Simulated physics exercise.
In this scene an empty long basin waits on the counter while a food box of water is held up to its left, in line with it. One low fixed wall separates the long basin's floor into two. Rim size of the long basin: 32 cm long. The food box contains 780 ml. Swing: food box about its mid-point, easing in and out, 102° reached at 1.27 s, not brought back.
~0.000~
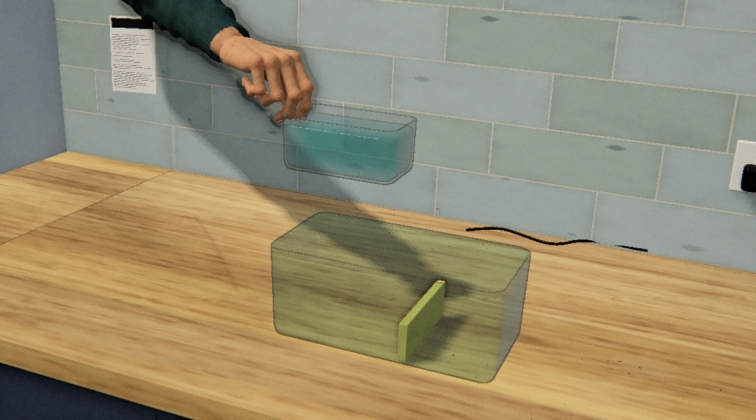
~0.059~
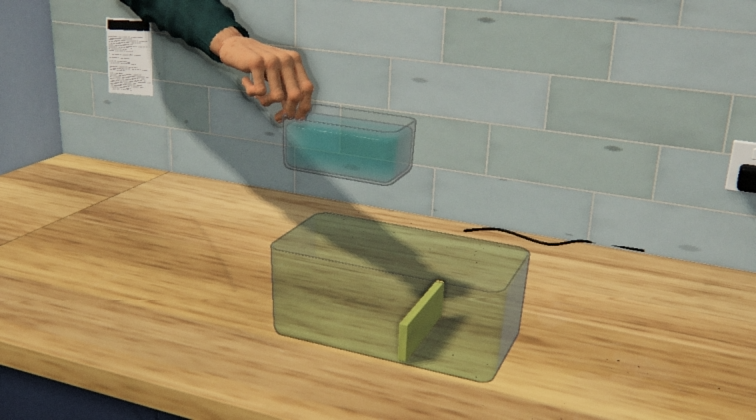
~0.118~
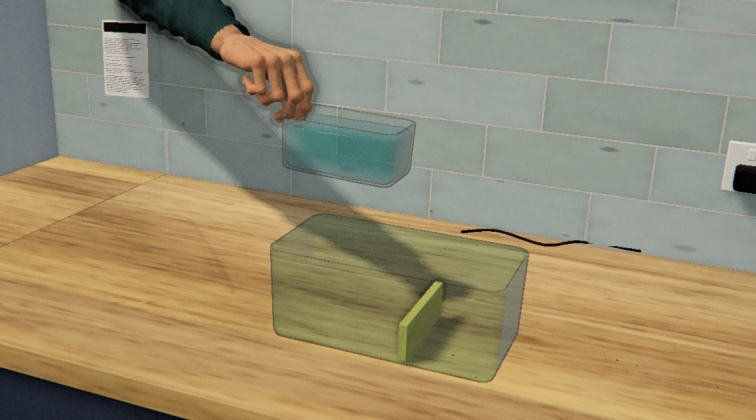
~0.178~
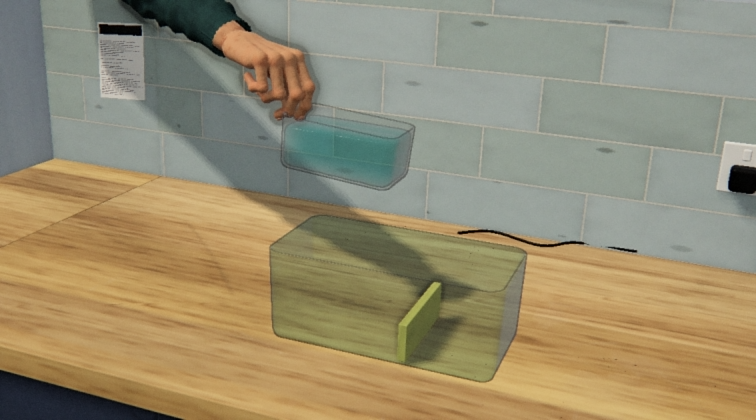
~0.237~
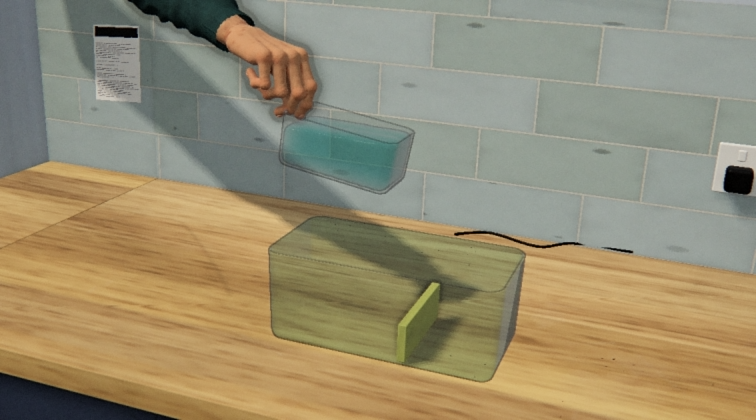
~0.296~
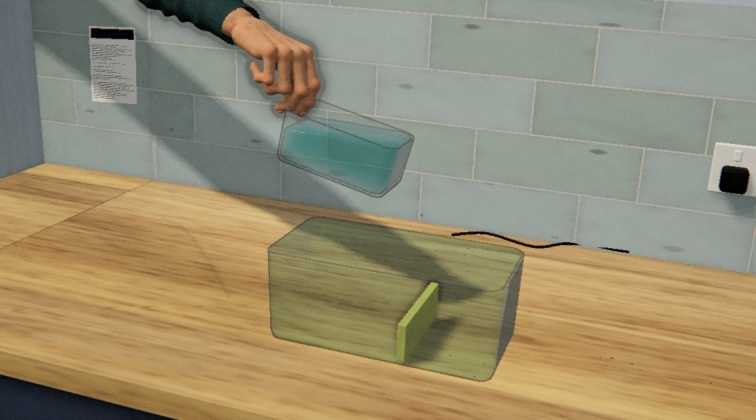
A hand in a dark green sleeve, at upper left, slowly tilts a clear food box of blue-green water, its right end dipping slightly, while the camera drifts a little. Below it on a light wooden counter, seen from slightly above, sits a larger see-through yellow-green basin with a small upright green wall inside. Behind are pale blue-grey tiles, a pinned paper, a black cord and a socket.
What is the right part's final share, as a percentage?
About 75 per cent.
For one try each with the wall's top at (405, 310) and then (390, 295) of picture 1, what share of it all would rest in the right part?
The first try gives 75 percent and the second 95 percent.
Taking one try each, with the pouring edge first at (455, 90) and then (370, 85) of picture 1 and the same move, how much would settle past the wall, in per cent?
70 per cent first, 55 per cent second.
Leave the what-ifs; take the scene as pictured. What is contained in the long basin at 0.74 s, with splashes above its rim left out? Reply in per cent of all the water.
Roughly 26 percent.
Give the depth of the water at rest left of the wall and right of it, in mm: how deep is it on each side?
Left part: About 6 mm; right part: About 34 mm.
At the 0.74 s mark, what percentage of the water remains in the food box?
About 40 percent.
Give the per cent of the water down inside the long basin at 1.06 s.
I'd put it at roughly 86 per cent.
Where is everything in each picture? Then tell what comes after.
In the first frame, it leans 0°; its right rim is at (407, 126); the water meets the walls at (299, 117) and (407, 133); the long basin's rim runs from (295, 229) to (519, 272); the wall's top is at (423, 303).
In the second frame, it leans 1°; its right rim is at (407, 127); the water meets the walls at (299, 118) and (407, 134).
In the third frame, it leans 2°; its right rim is at (407, 130); the water meets the walls at (298, 119) and (406, 135).
In the fourth frame, it leans 5°; its right rim is at (406, 134); the water meets the walls at (298, 119) and (406, 136).
In the fifth frame, it leans 9°; its right rim is at (406, 139); the water meets the walls at (297, 121) and (406, 138).
In the sixth frame, it leans 13°; its right rim is at (406, 145); the water meets the walls at (296, 122) and (407, 139).
By 0.74 s the tilt is 64° and 39 per cent is still to pour, 1 is left of the wall and 25 right of it.
By 1.06 s the tilt is 95° and 9 per cent is still to pour, 12 is left of the wall and 75 right of it.
By 1.40 s the tilt is 102° and 1 per cent is still to pour, 23 is left of the wall and 75 right of it.
By 1.77 s the tilt is 102° and 0 per cent is still to pour, 25 is left of the wall and 75 right of it.
At rest 25 per cent lies left of the wall, 75 right of it and 1 outside.
